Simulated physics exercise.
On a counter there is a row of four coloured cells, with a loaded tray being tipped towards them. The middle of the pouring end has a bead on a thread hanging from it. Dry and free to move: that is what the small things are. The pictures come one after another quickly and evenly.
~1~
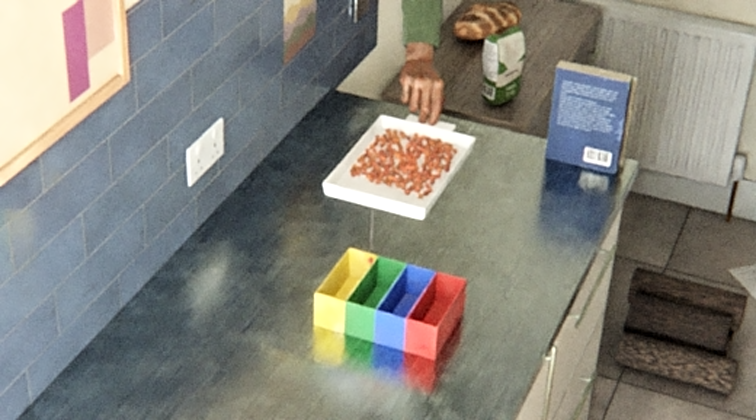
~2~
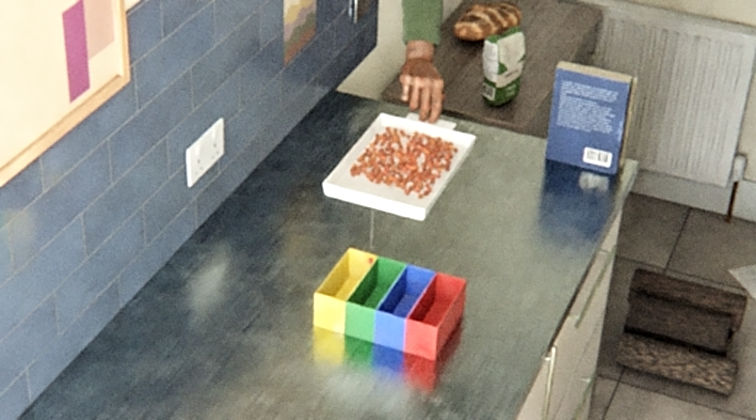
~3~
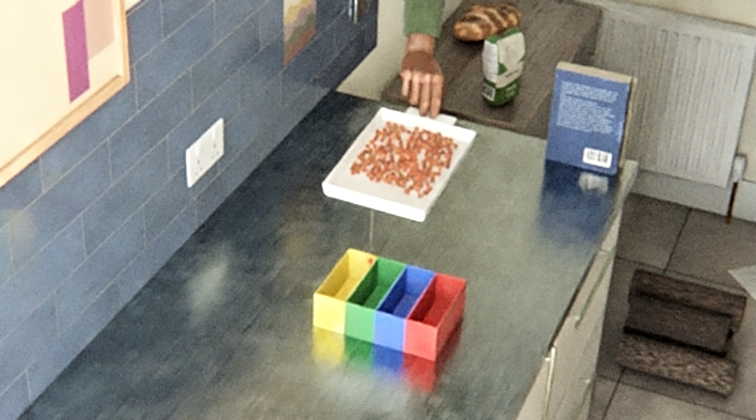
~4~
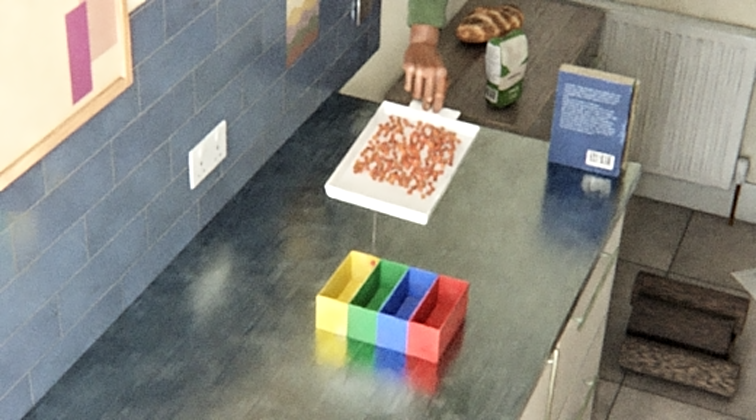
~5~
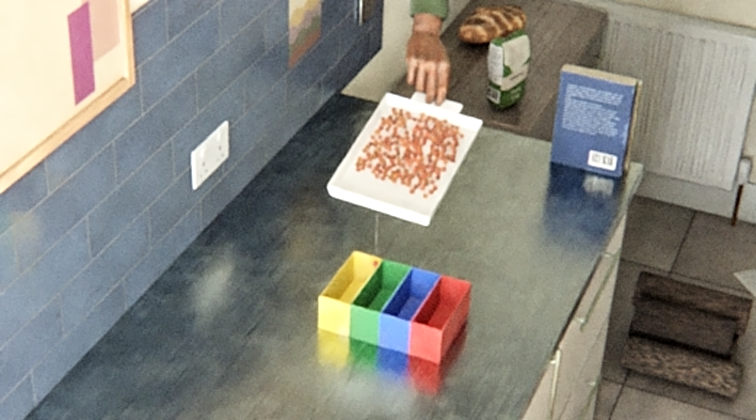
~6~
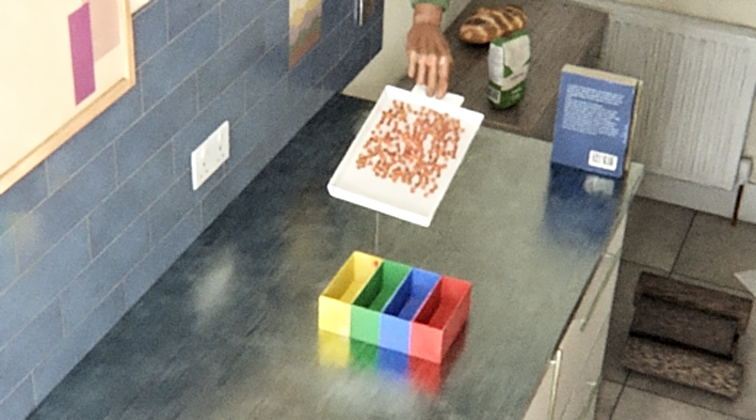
Kitchen counter with a hand gradually tilting a white tray of reddish-brown pellets, right corner lowest, behind four coloured cells.
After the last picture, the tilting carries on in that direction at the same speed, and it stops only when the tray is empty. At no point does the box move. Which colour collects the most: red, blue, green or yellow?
Blue.
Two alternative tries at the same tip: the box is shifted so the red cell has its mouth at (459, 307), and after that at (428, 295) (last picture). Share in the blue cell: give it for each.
Around 30 and around 50 per cent, in that order.
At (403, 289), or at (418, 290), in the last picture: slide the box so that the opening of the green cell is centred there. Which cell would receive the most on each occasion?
First the green cell, then the cell in green.
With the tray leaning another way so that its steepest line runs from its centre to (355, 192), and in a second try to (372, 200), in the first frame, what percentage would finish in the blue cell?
Shares: 0 %, then 10 %.
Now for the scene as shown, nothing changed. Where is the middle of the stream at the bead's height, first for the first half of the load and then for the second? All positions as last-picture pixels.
The first part passes (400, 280); everything after passes (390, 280).
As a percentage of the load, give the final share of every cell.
As percentages, the split is yellow cell 10, then green cell 30, then blue cell 50, and finally red cell 10.
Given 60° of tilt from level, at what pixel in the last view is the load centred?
I'd mark it close to (404, 189).
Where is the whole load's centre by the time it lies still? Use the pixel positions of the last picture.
Around (395, 325).
Shortly afterwards, tray tipped steeply; the whole lot on the tray.
Next, tray tipped right over; all but a few on the tray; only a few in the blue cell; only a few in the green cell; only a few in the red cell; only a few falling or outside the box.
Some moments later, tray tipped past a quarter turn; near half in the blue cell; near a third in the green cell; a little in the yellow cell; a little in the red cell; only a few falling or outside the box.
In the end, tray tipped past a quarter turn; near half in the blue cell; near a third in the green cell; a little in the yellow cell; a little in the red cell; only a few outside the box.
